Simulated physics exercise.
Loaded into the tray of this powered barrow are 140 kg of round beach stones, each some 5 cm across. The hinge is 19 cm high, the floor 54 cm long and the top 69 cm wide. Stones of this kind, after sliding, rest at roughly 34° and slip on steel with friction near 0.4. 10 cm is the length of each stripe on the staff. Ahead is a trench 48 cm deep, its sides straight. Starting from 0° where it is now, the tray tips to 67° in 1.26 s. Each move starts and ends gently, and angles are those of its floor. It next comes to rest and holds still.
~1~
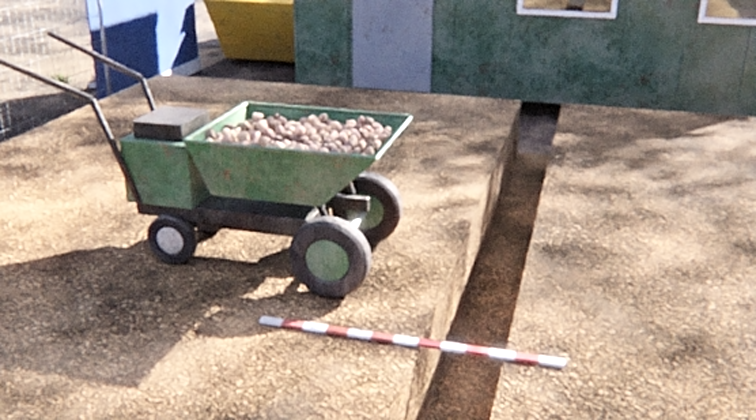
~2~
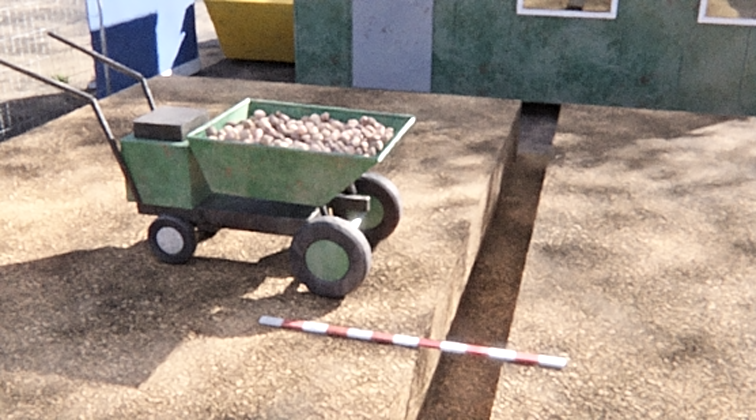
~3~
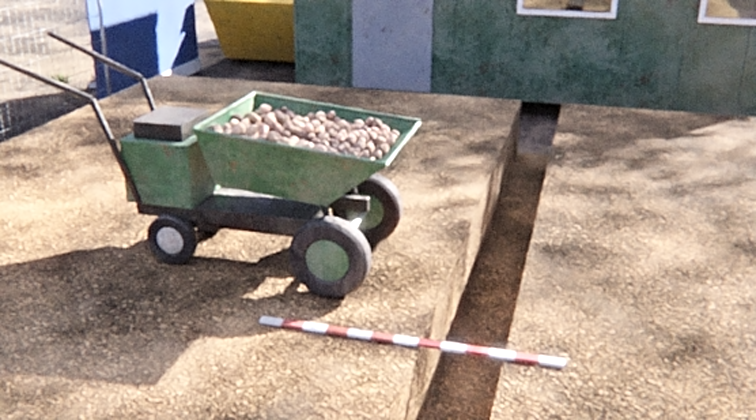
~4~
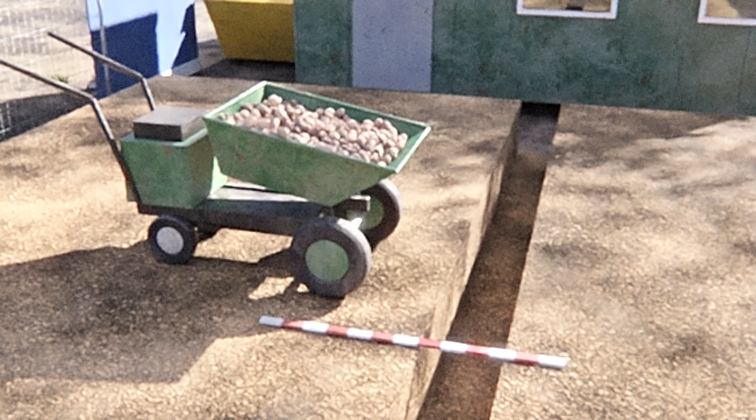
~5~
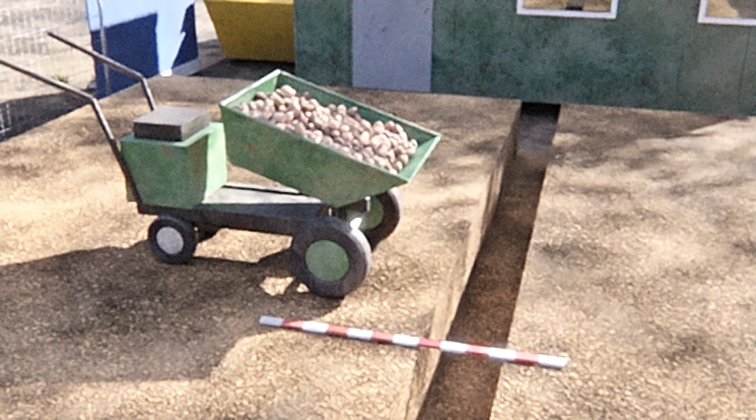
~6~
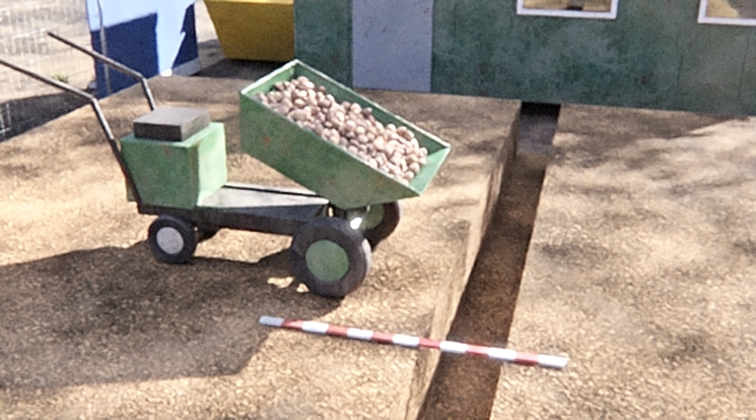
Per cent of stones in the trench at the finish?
About 76 %.
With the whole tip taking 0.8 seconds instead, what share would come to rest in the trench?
Then some 65 per cent would.
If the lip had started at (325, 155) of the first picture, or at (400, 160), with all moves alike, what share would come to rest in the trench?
90 and 50 %.
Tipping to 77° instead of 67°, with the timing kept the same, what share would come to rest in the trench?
In that case near 90 per cent.
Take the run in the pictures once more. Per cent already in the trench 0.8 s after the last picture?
Close to 45 per cent at that time.
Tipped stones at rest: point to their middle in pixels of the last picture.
The resting stones are centred at roughly (494, 353).
Then, 0.4 s after the last picture the floor is at 56°, 100 % in the tray; the foremost stones are at (465, 236).
Then, 0.8 s after the last picture the floor is at 67°, 42 % in the tray, 47 % in the trench, 11 % past the trench; the foremost stones are at (575, 285).
Then, 1.2 s after the last picture the floor is at 67°, 9 % in the tray, 67 % in the trench, 24 % past the trench; the foremost stones are at (693, 301).
Then, 3.1 s after the last picture the floor is at 67°, 0 % in the tray, 76 % in the trench, 24 % past the trench; the foremost stones are past the picture's edge.
